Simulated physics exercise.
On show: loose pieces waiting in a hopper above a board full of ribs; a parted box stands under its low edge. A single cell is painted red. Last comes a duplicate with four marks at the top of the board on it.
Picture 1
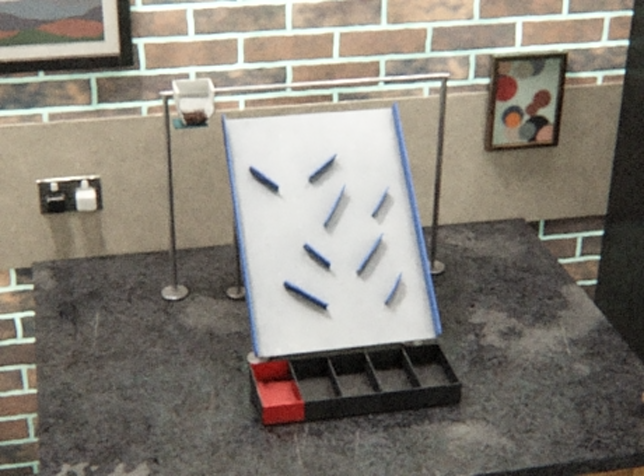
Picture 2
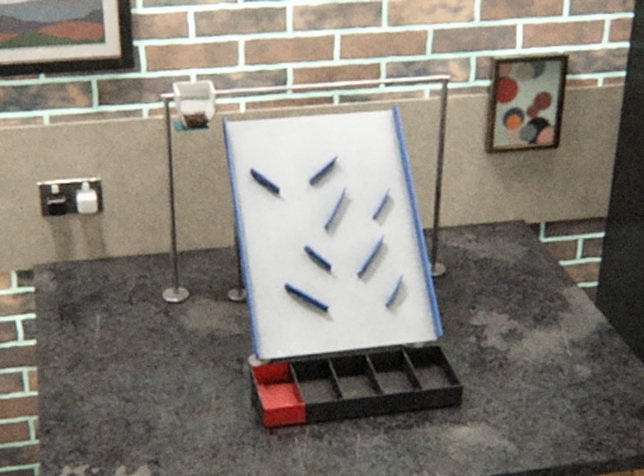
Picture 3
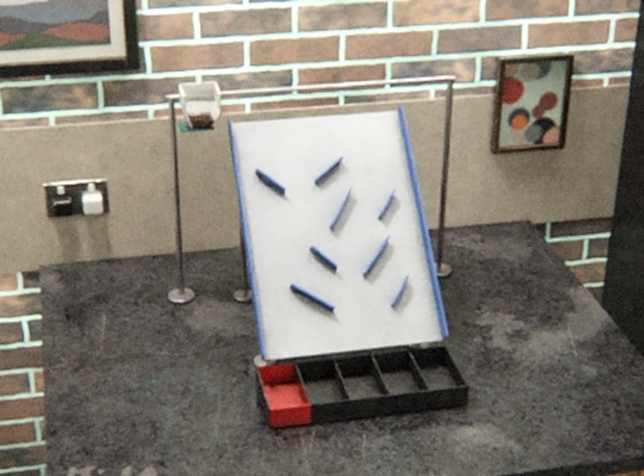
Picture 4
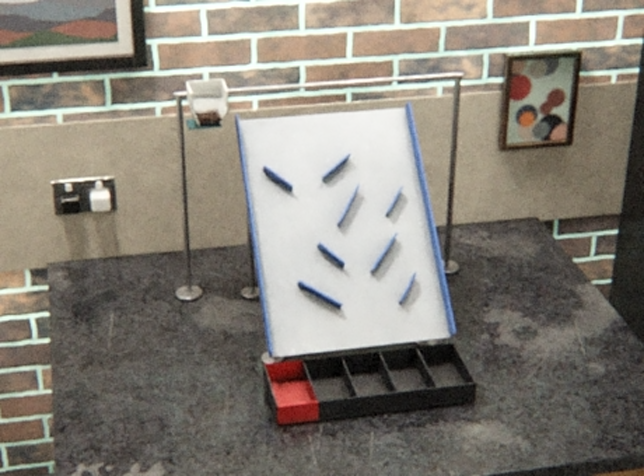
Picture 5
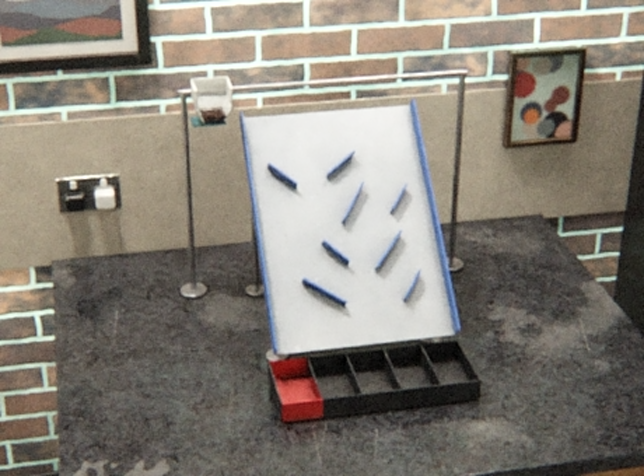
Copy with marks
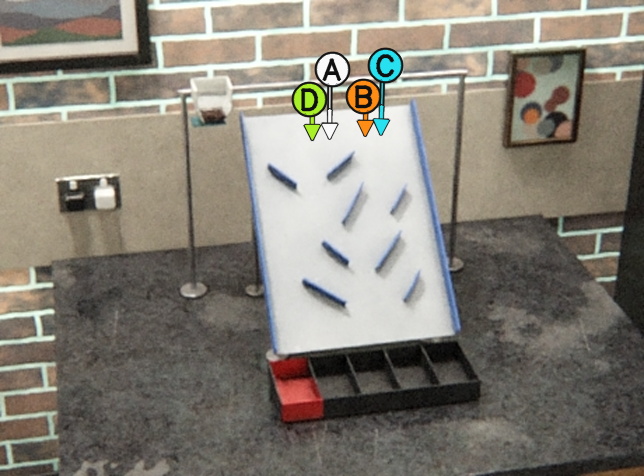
On a dark, mottled tabletop before a brick wall with a beige lower panel, seen from slightly above, stands a tilted white board. It has blue edges and short blue ribs, a small hopper holding dark pieces on a metal rail at upper left, and a black five-part box below with its leftmost cell red. Nothing in the setup moves; only the view shifts slightly, sliding everything a little rightward.
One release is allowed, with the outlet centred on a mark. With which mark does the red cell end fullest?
It is A.
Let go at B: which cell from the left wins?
It is the third one.
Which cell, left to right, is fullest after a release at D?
It is the fourth one.
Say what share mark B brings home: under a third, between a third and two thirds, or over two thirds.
Under a third.
On the marked copy, mark A meets the board at (329, 133); mark B meets the board at (365, 130); mark C meets the board at (381, 129); mark D meets the board at (312, 134).
For mark A, roughly half in the red cell, roughly a third in other cells, about a tenth outside the box.
For mark B, about a tenth in the red cell, the larger part in other cells, about a tenth outside the box.
For mark C, just a few in the red cell, the larger part in other cells, roughly a quarter outside the box.
For mark D, roughly a quarter in the red cell, roughly two thirds in other cells, about a tenth outside the box.
